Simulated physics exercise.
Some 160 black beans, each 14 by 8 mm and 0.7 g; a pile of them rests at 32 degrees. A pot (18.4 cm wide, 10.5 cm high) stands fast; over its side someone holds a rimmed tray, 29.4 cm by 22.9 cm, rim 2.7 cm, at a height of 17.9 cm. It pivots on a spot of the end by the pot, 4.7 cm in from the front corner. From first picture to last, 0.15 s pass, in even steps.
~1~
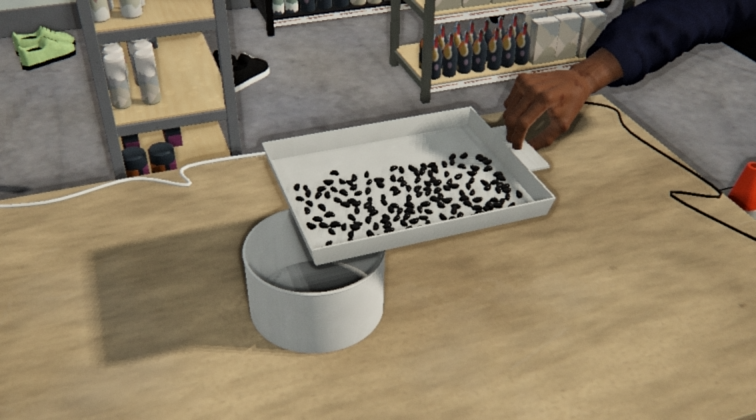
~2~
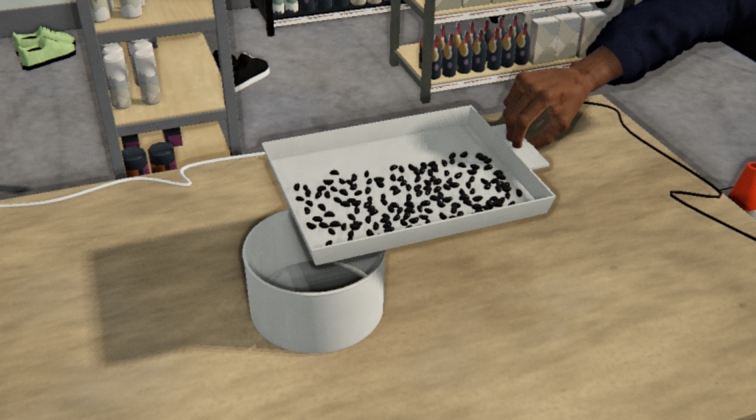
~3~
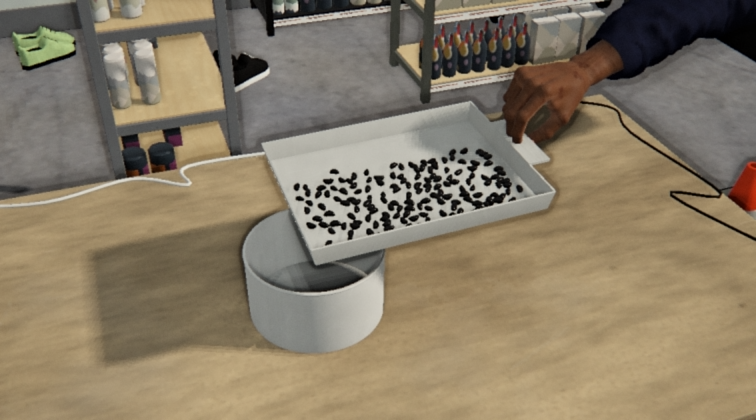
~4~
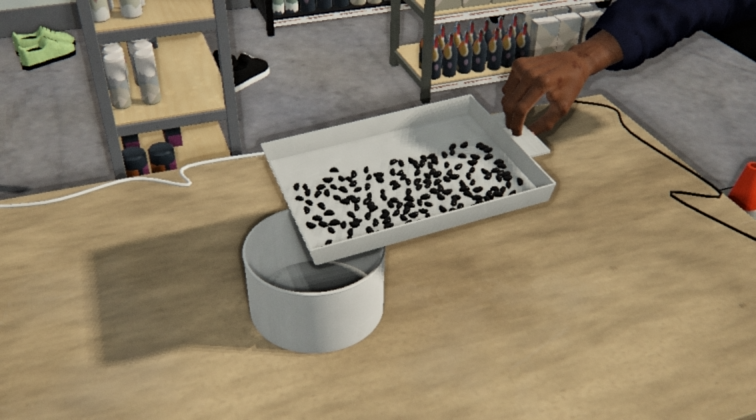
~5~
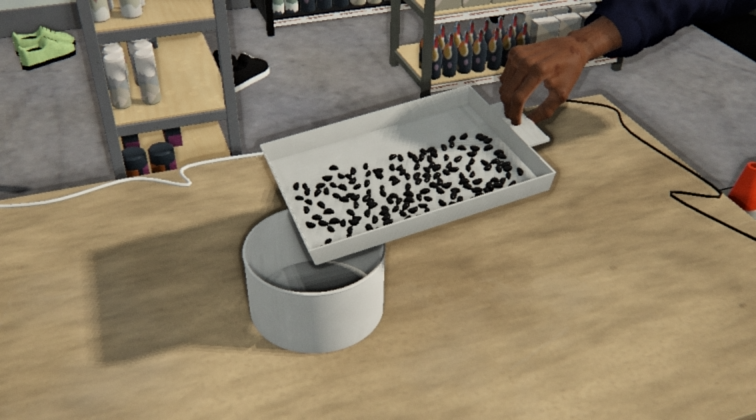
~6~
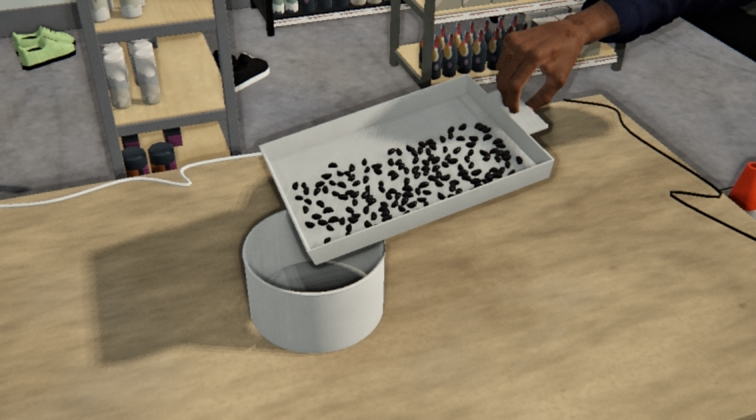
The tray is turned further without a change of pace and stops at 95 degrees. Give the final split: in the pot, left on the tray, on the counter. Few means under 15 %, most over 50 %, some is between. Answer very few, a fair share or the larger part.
In the pot: A fair share; left on the tray: Very few; on the counter: The larger part.
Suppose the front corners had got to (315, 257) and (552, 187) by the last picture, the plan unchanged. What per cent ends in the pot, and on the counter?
Pot 0, counter 100.
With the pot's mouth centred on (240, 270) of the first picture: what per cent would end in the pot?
Some 75 per cent.
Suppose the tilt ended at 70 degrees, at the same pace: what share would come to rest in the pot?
Then about 10 per cent.
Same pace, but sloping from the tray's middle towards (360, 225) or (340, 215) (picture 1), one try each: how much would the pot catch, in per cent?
About 0 and 0 per cent.
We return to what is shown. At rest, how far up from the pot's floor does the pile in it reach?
Some 1.0 cm.
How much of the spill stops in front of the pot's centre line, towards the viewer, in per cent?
Roughly 50 per cent.
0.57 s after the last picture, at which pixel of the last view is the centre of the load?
Around (277, 216).
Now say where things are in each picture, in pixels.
In the first picture, tray tilt 0 degrees, front corners at (315, 246) and (549, 196); middle of the pieces at (409, 198); pot at (314, 246).
In the second picture, tray tilt 0 degrees, front corners at (315, 246) and (549, 195); middle of the pieces at (409, 197).
In the third picture, tray tilt 2 degrees, front corners at (315, 246) and (549, 190); middle of the pieces at (409, 195).
In the fourth picture, tray tilt 4 degrees, front corners at (314, 246) and (549, 182), lowest corner left back; middle of the pieces at (409, 191).
In the fifth picture, tray tilt 7 degrees, front corners at (312, 247) and (549, 171), lowest corner left back; middle of the pieces at (408, 186).
In the sixth picture, tray tilt 11 degrees, front corners at (311, 247) and (547, 159), lowest corner left back; middle of the pieces at (407, 181); pot at (314, 246).
Then, 0.34 s after the last picture, tilt 52 degrees; the tray holds 100 %, the pot 0 %.
Then, 0.57 s after the last picture, tilt 79 degrees; the tray holds 75 %, the pot 0 %.
Then, 0.91 s after the last picture, tilt 95 degrees; the tray holds 25 %, the pot 10 %.
In the end, pot 30 %, tray 5 %, counter 65 %.
